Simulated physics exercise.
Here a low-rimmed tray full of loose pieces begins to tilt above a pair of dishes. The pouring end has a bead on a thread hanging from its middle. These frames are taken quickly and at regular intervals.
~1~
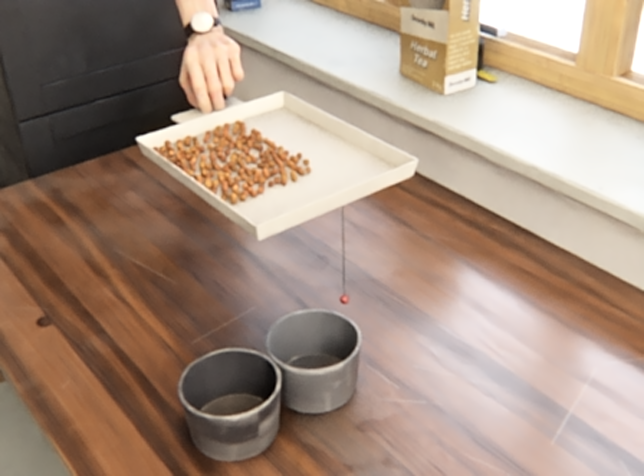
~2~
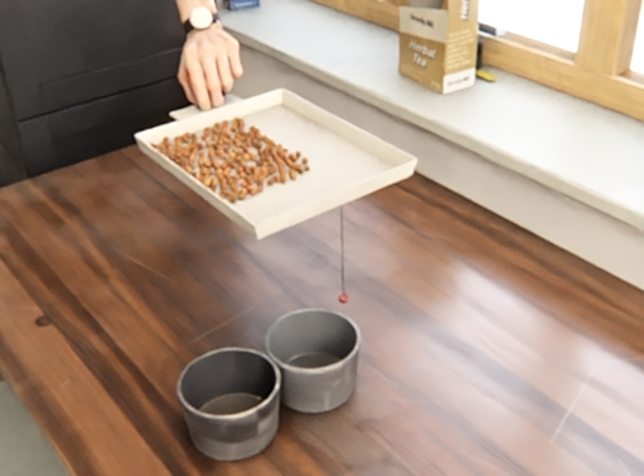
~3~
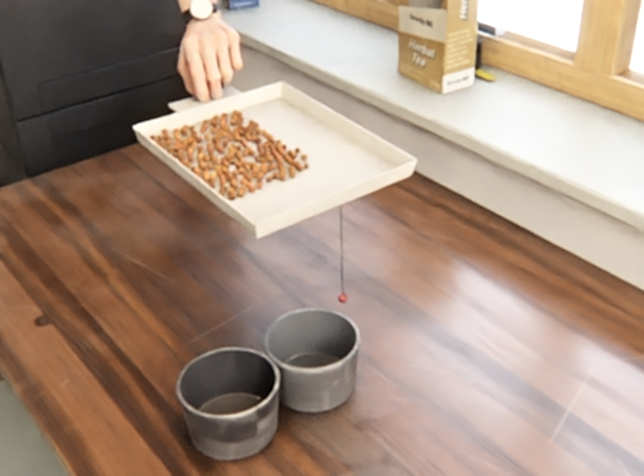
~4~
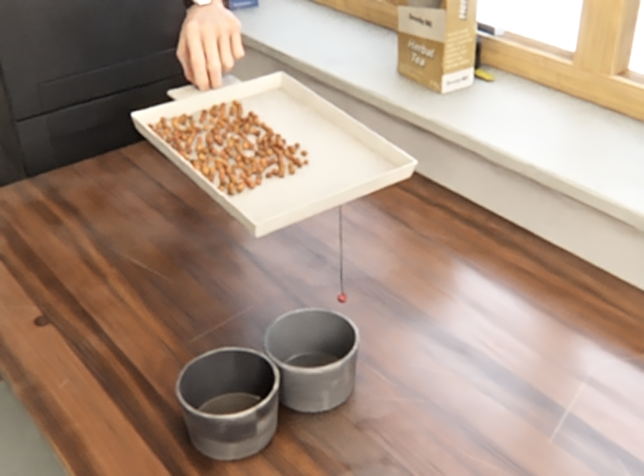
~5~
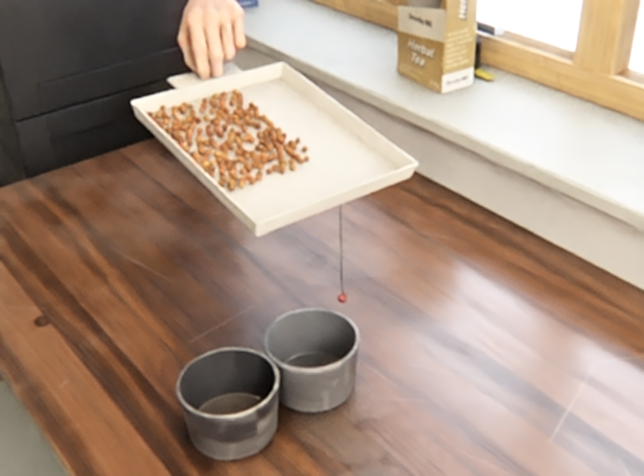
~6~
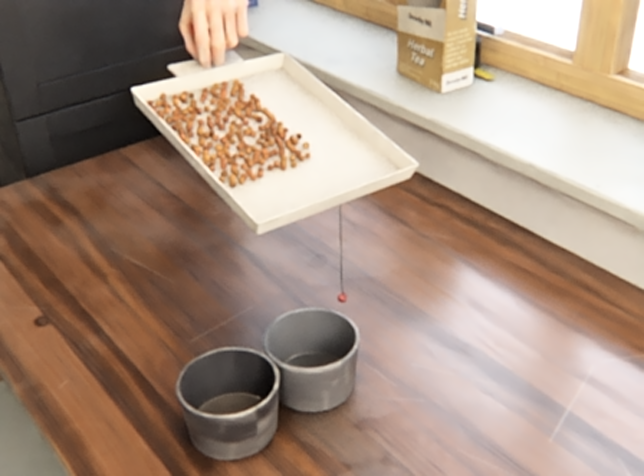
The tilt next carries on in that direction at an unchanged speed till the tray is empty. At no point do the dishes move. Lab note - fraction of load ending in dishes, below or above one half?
Below one half.
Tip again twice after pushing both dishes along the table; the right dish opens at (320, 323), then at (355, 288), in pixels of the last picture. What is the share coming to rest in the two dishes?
Close to 10 in a hundred first, close to 10 in a hundred second.
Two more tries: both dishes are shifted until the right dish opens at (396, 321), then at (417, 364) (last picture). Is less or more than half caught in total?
For the two tries in order: Exceeding half, not as much as half.
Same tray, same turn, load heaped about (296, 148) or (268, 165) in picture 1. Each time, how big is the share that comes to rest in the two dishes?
Some 0 and then some 0 per cent.
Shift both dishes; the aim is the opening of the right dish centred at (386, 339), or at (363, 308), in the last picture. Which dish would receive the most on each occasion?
In the first try it's the one on the right, and in the second it's the one on the right.
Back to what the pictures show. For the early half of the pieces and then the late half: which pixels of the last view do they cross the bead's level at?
I'd say close to (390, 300) at first and close to (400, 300) later on.
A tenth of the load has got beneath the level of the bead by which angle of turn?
It's turned some 95 degrees by then.
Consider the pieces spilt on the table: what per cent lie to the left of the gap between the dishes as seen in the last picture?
Share on the left: Near 0 %.
Soon, tray tipped steeply; nearly all on the tray; a small part in the air.
A while on, tray tipped right over; most on the tray; a stray few in the right dish; a small part outside both; a small part in the air.
Towards the end, tray tipped past a quarter turn; a small part in the right dish; nearly all outside both.
Finally, tray tipped past a quarter turn; none in the left dish; a small part in the right dish; nearly all outside both.
